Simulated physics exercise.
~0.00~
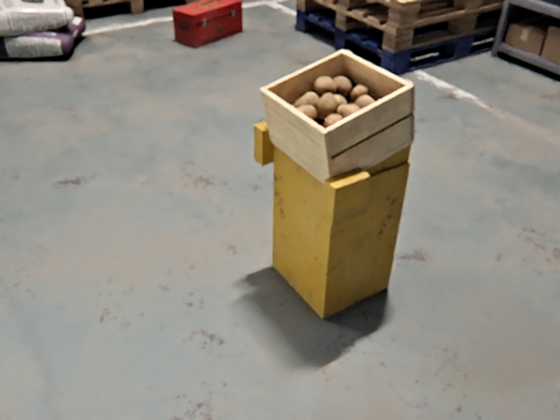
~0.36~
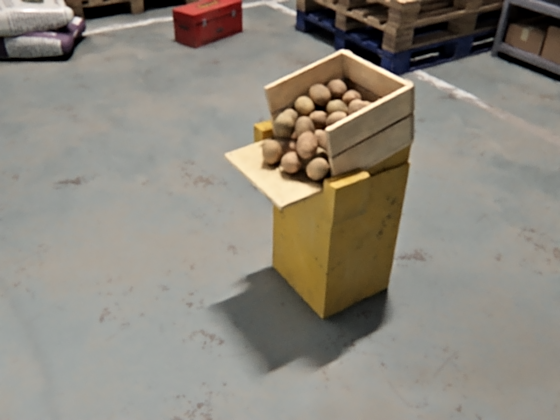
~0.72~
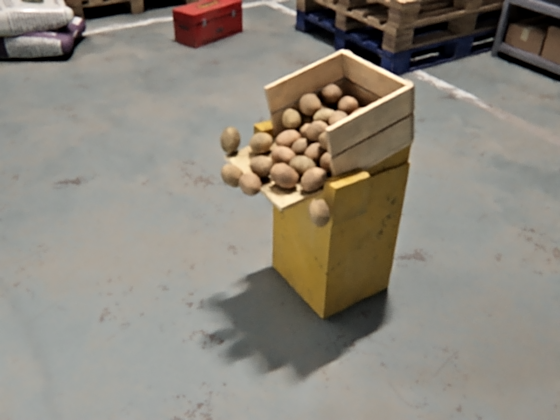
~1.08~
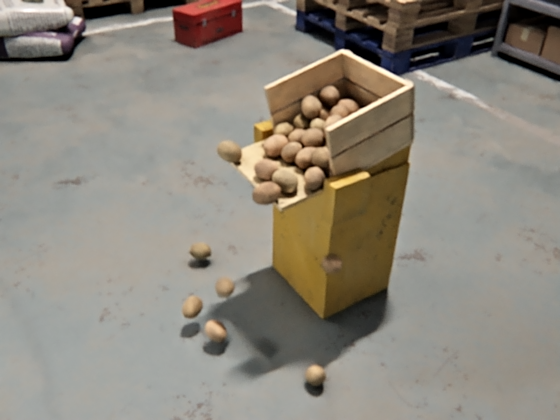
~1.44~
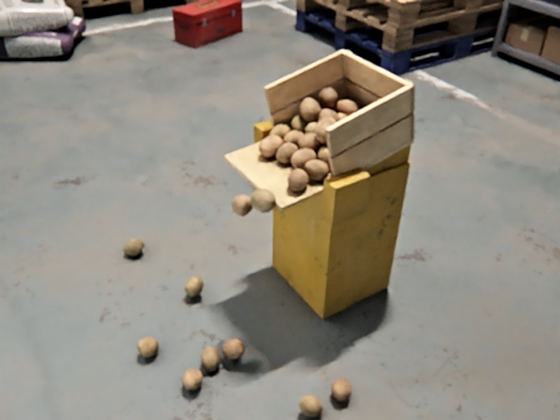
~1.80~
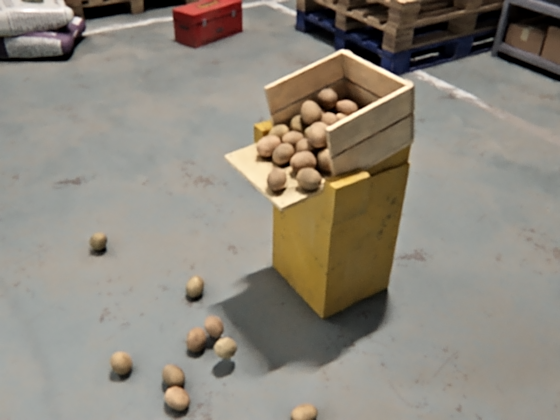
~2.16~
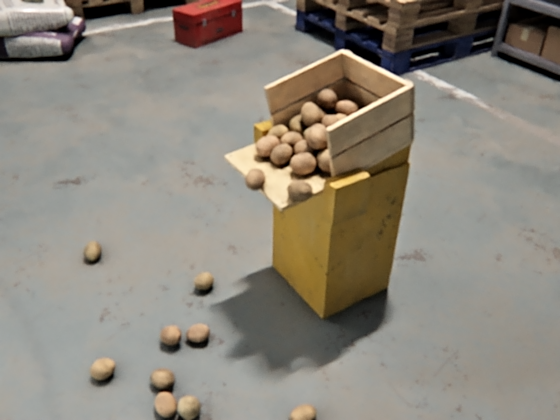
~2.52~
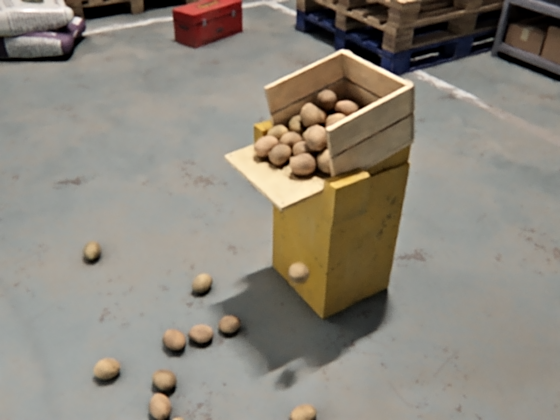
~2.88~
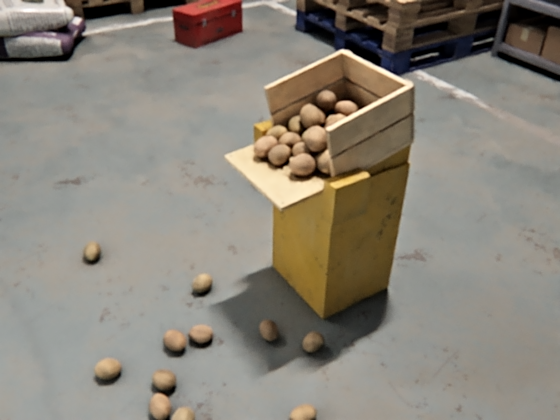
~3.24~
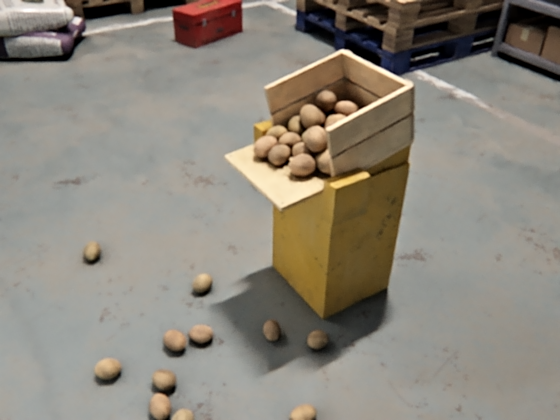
A pale wooden box heaped with brown potatoes sits tilted on a tall yellow stand, seen from above on a grey warehouse floor, with a red toolbox, white sacks and pallets along the back. The box's front flap swings open and down to the left, and the potatoes slide forward onto it. Several tumble over the edge, drop to the floor and roll away toward the lower left. The flow thins to a few stragglers, the last falling beside the stand. At the end potatoes lie scattered and still on the floor, while many remain heaped in the open box.
